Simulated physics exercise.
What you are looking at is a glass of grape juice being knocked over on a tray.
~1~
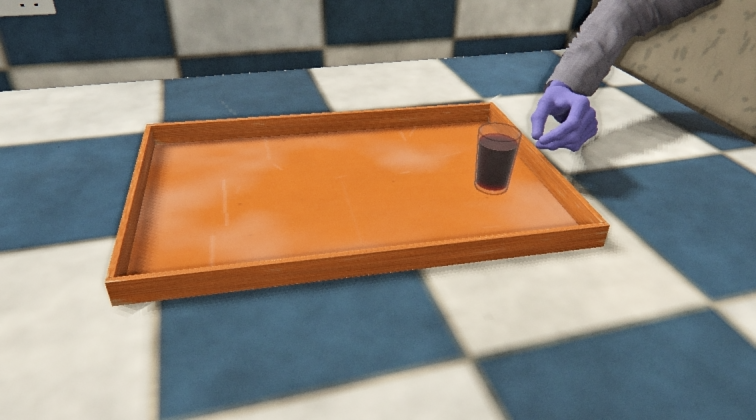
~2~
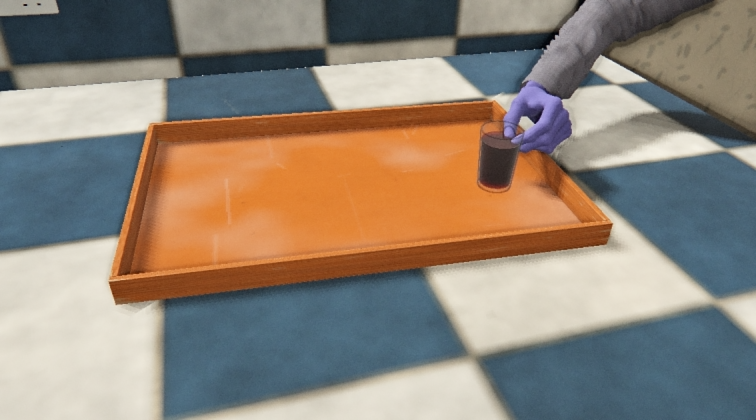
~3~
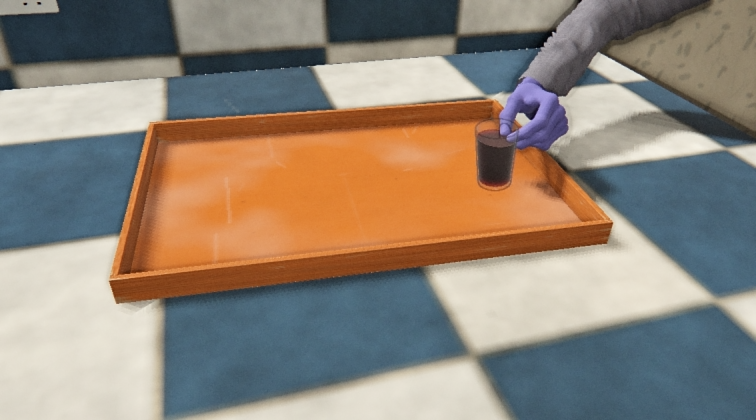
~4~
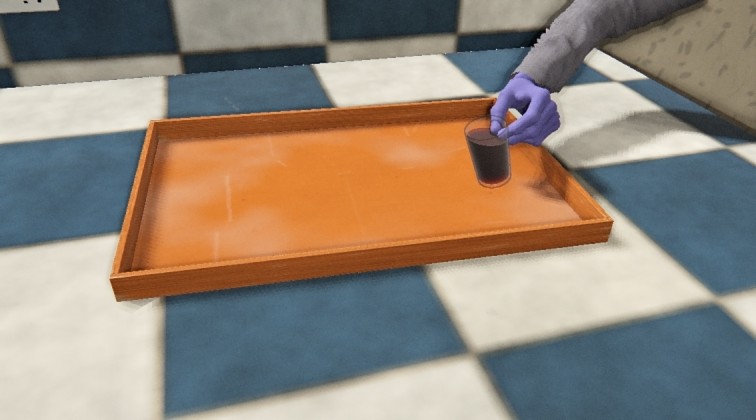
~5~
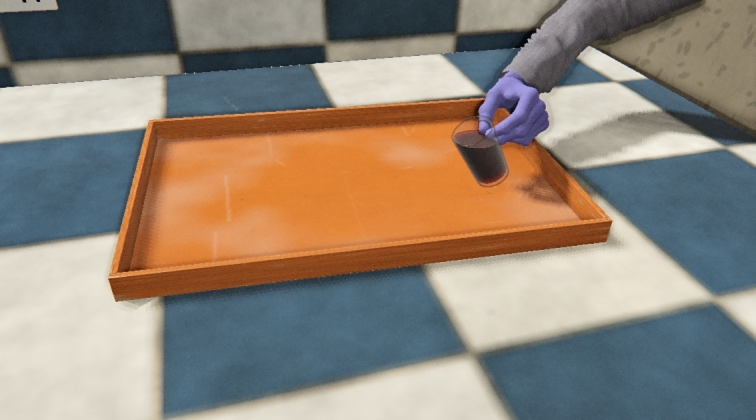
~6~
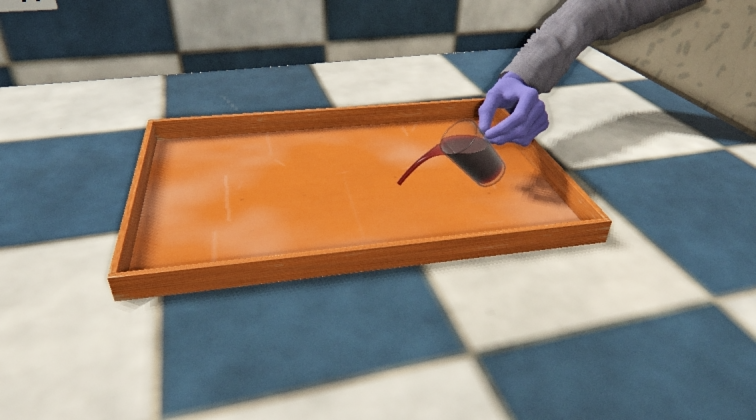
On an orange tray over checkered tiles, a purple-gloved hand nudging a glass of dark juice leftward, red liquid streaming out.
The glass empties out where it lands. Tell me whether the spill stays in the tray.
It stays in the tray.
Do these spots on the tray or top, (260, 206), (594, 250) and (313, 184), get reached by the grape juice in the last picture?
Point one is caught by it, point two is never touched, point three is caught by it.
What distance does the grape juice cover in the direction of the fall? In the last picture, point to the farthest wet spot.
It gets to somewhere near (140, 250) in the last picture.
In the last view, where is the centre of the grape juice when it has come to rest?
It settles with its centre at about (255, 217).
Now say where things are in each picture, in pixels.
In the first frame, it stands upright; glass (496, 158) about three quarters full; tray (390, 246).
In the second frame, it is being nudged; glass about three quarters full, surface at (501, 141).
In the third frame, it is being nudged; glass (495, 154) about three quarters full.
In the fourth frame, it is being nudged; glass about three quarters full, surface at (488, 137); tray (394, 241).
In the fifth frame, it is being nudged; glass (482, 152) tipped 30°.
In the sixth frame, it is falling; glass (474, 154) tipped 40°.
Next, the glass lies in the tray; the puddle covers about as much as a plate; the top is dry.
After that, the puddle covers about as much as a tray; the top is dry.
Finally, the puddle covers about as much as a tray; the top is dry.
